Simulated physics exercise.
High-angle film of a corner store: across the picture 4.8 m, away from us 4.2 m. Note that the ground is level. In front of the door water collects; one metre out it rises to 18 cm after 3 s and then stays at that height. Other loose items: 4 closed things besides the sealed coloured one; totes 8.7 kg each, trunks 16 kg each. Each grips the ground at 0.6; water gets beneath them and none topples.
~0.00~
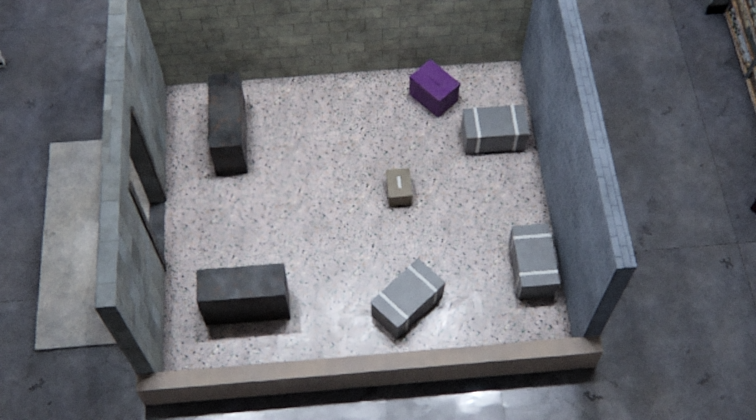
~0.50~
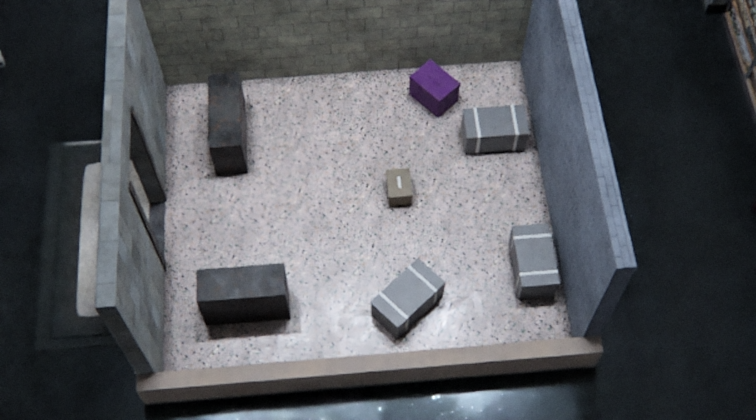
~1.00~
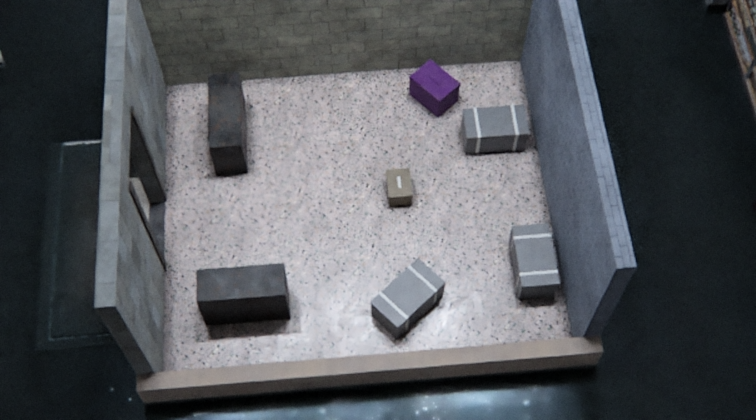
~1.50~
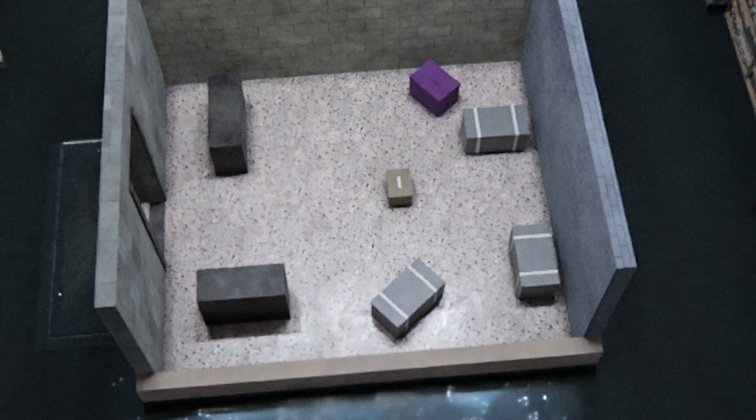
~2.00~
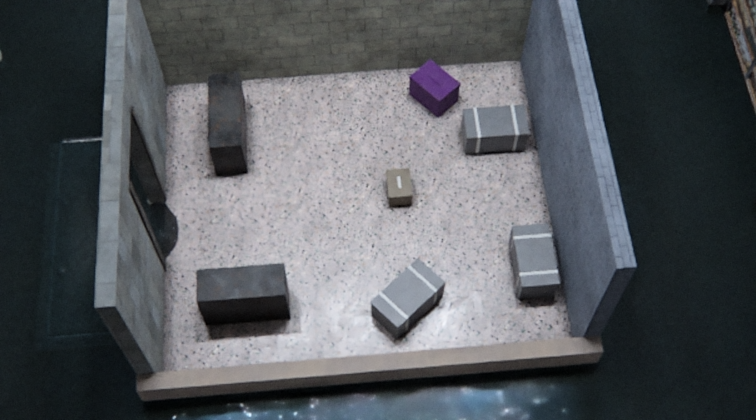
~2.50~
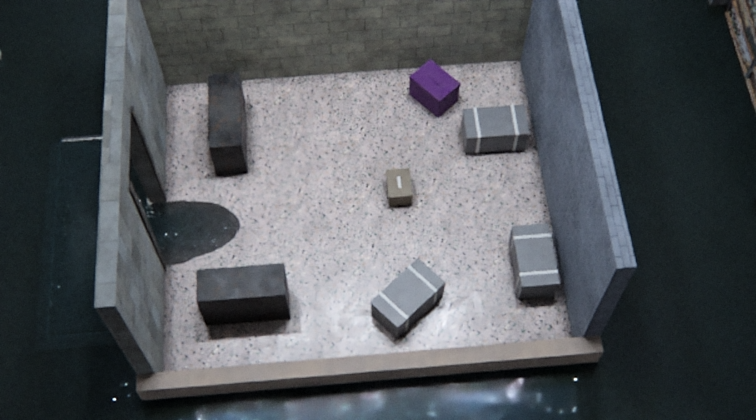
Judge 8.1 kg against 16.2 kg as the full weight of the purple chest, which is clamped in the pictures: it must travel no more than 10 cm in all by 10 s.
Going by the pictures, it is pinned only by the heavier mass.
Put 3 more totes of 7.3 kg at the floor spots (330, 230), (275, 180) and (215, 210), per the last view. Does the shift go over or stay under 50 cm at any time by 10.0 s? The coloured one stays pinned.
Answer by position: Outside the range; outside the range; outside the range.
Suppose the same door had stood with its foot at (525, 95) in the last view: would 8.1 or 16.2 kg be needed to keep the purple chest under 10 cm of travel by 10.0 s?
Both masses fail.
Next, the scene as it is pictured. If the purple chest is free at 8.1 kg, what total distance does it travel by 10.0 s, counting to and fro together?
50 cm, roughly.
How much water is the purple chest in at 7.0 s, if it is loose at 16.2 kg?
3 cm, roughly.
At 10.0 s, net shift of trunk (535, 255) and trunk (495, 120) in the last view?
5 cm, 20 cm.
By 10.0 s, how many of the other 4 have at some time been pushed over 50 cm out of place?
Counting them up, I find 0.
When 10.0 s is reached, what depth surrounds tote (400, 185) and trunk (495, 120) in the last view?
Close to 6 and 6 centimetres.
After 3.5 s the purple chest would be 0 cm from its start with 8.1 kg and 0 cm from its start with 16.2 kg; 0 cm of water round it then.
After 4.5 s the purple chest would be 0 cm from its start with 8.1 kg and 0 cm from its start with 16.2 kg; 0 cm of water round it then.
After 7.0 s the purple chest would be 1 cm from its start with 8.1 kg and 0 cm from its start with 16.2 kg; 3 cm of water round it then.
After 10.0 s the purple chest would be 46 cm from its start with 8.1 kg and 0 cm from its start with 16.2 kg; 5 cm of water round it then.
